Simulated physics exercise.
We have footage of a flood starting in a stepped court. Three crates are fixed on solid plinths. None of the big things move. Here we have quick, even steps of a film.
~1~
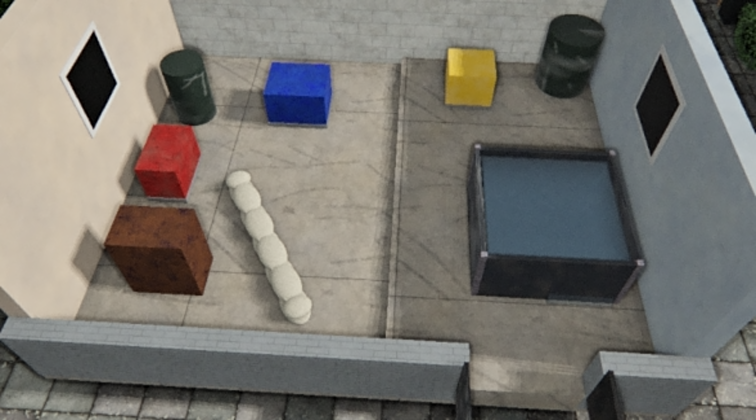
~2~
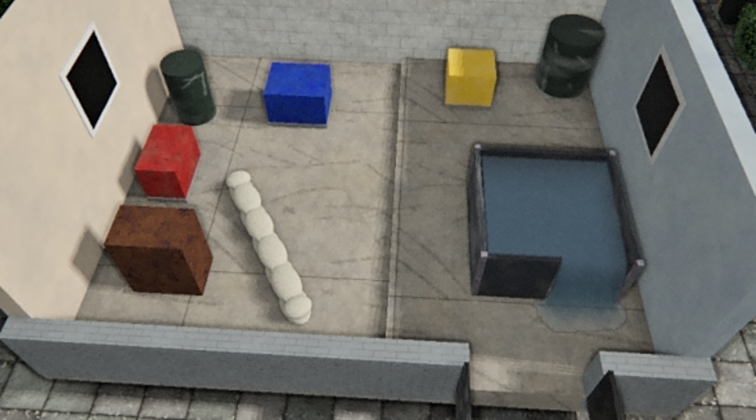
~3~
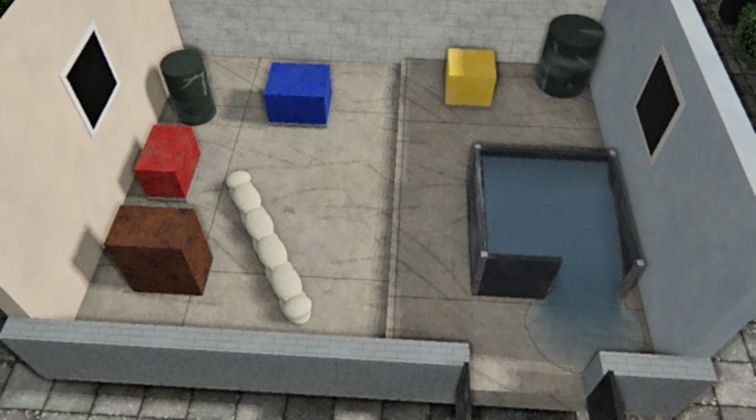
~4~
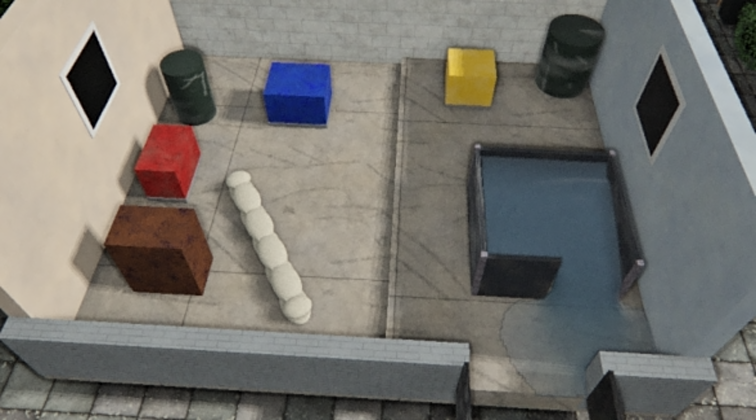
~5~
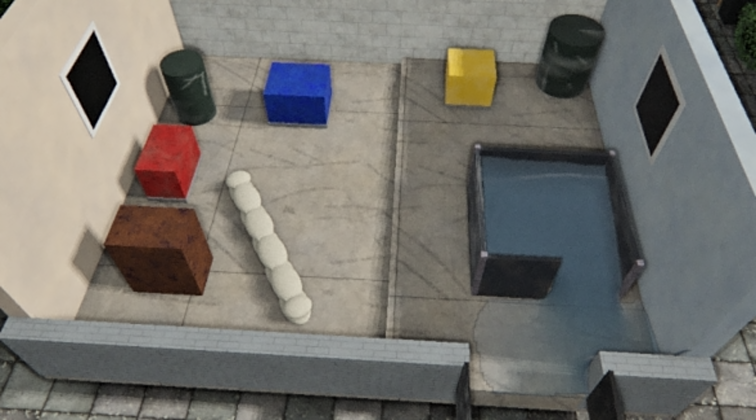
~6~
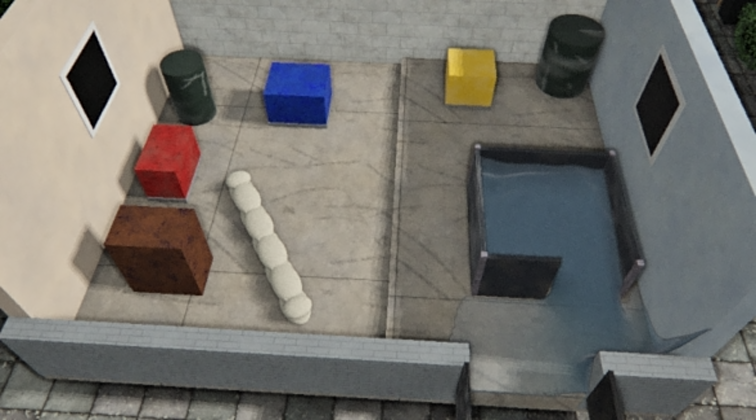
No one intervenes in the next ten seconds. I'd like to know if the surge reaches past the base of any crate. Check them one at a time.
The red crate never meets the water; the yellow crate meets the water; the blue crate never meets the water.
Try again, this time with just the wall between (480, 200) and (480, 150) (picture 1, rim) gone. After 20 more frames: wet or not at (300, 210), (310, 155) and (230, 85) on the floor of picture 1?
Taking the points one after the other, they come out inundated, inundated and inundated.
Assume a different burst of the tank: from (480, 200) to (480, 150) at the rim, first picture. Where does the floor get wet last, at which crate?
The yellow-painted one comes last.
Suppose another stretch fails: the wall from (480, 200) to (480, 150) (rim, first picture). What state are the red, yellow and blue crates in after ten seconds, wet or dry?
Result - red crate gets flooded; yellow crate is not reached; blue crate gets flooded.
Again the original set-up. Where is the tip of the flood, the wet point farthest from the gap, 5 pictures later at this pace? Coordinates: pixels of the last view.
About (365, 366).
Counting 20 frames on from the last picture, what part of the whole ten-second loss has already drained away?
Approximately 65 in a hundred, I think.
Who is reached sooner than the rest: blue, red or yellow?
I'd pick the yellow one.
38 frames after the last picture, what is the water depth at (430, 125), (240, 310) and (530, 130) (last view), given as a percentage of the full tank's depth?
2, 2 and 6 in a hundred, in turn.
A moment on, water covers 5 % of the floor; the red crate not reached, the yellow crate not reached, the blue crate not reached.
Next, water covers 15 % of the floor; the red crate not reached, the yellow crate not reached, the blue crate not reached.
Then, water covers 30 % of the floor; the red crate not reached, the yellow crate water round its plinth, the blue crate not reached.
Later, water covers 55 % of the floor; the red crate water round its plinth, the yellow crate water round its plinth, the blue crate water round its plinth.
In the end, water covers 85 % of the floor; the red crate stayed above the water, the yellow crate was topped, the blue crate stayed above the water.
